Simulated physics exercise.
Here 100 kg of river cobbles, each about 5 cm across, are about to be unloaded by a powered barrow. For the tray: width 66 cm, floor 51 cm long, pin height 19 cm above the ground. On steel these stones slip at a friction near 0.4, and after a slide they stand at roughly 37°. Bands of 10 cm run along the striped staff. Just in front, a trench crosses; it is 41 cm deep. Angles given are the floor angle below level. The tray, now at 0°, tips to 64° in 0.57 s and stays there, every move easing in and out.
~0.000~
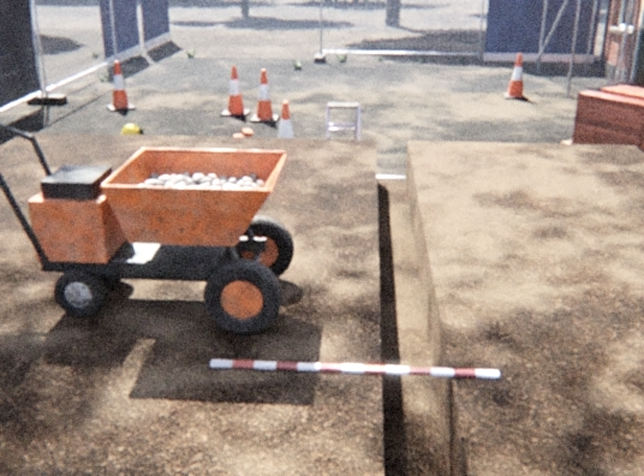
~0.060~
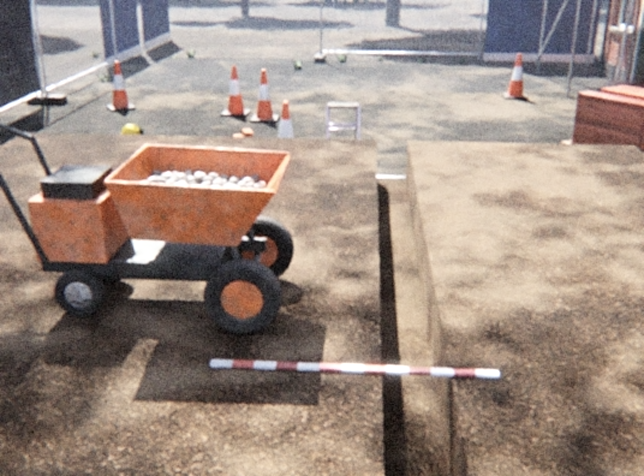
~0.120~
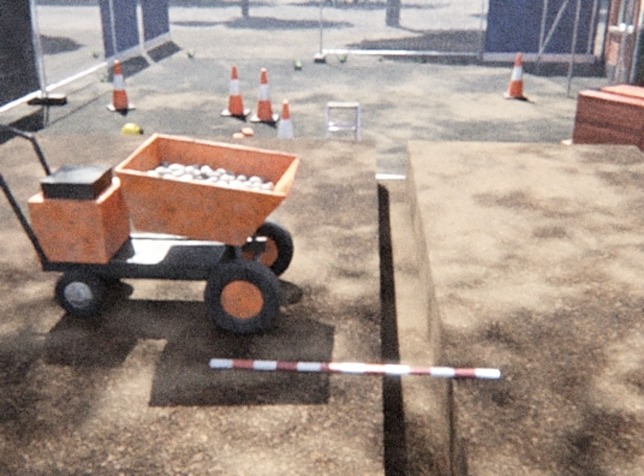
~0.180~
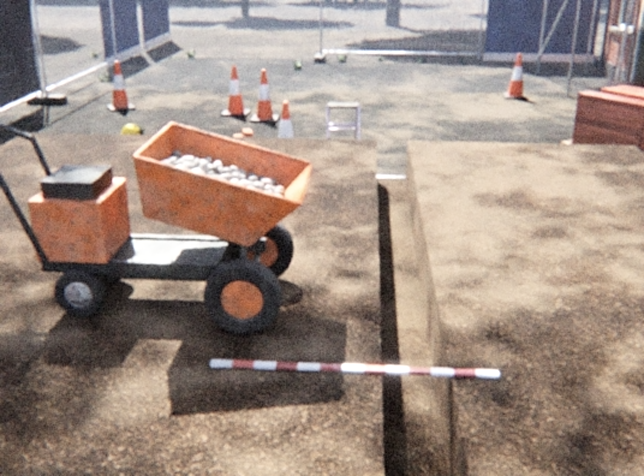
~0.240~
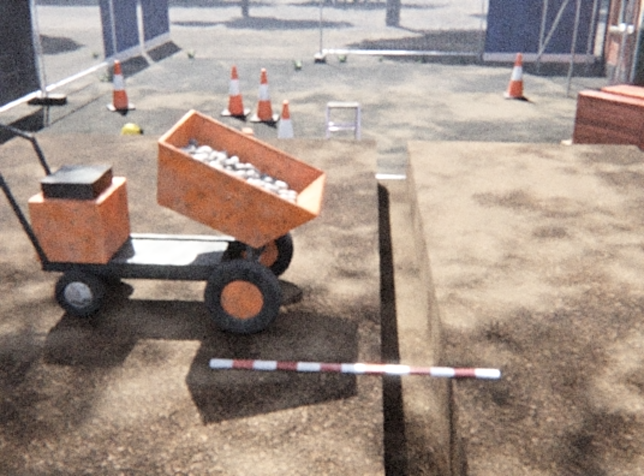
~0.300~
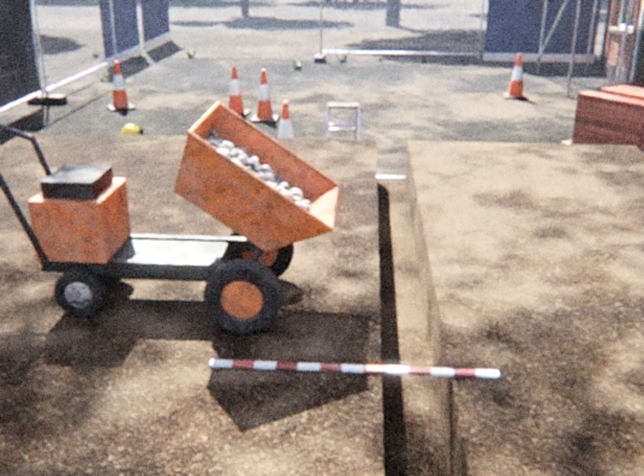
An orange tray of pale stones on a wheeled barrow tilts steadily down toward the right.
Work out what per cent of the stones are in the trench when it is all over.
It comes to roughly 56 per cent.
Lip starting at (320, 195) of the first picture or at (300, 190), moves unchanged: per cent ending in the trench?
It'd be around 30 per cent and after that around 40 per cent.
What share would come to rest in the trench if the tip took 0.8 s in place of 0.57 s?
Close to 60 per cent then.
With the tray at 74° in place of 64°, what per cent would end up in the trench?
With that change, near 90 per cent.
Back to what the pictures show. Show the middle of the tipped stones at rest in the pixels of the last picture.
Their centre sits close to (411, 366).
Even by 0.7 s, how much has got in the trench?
I'd say near 5 per cent at that time.
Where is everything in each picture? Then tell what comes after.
The first picture shows lip at (270, 191), floor tilted 0°, highest stones at (198, 183).
In the second picture, the tray is at 2°, its lip at (274, 193); the top of the load is at (182, 180); the stones move at 0.4 m/s on average.
In the third picture, the tray is at 7°, its lip at (285, 197); the top of the load is at (181, 174); the stones move at 0.9 m/s on average.
The fourth picture shows lip at (300, 204), floor tilted 15°, highest stones at (185, 163); the stones move at 1.2 m/s on average.
The fifth picture shows lip at (317, 215), floor tilted 24°, highest stones at (195, 152); the stones move at 1.4 m/s on average.
The sixth picture shows lip at (333, 230), floor tilted 35°, highest stones at (213, 144); the stones move at 1.5 m/s on average.
After 0.4 s the floor is at 54°; 100 % in the tray; the foremost stones are at (327, 237).
After 0.7 s the floor is at 64°; 92 % in the tray, 3 % short of the trench, 5 % in the trench; the foremost stones are at (402, 275).
After 1.0 s the floor is at 64°; 44 % in the tray, 3 % short of the trench, 41 % in the trench, 11 % past the trench; the foremost stones are at (521, 316).
After 3.0 s the floor is at 64°; 27 % in the tray, 5 % short of the trench, 56 % in the trench, 11 % past the trench; the foremost stones are at (623, 302).
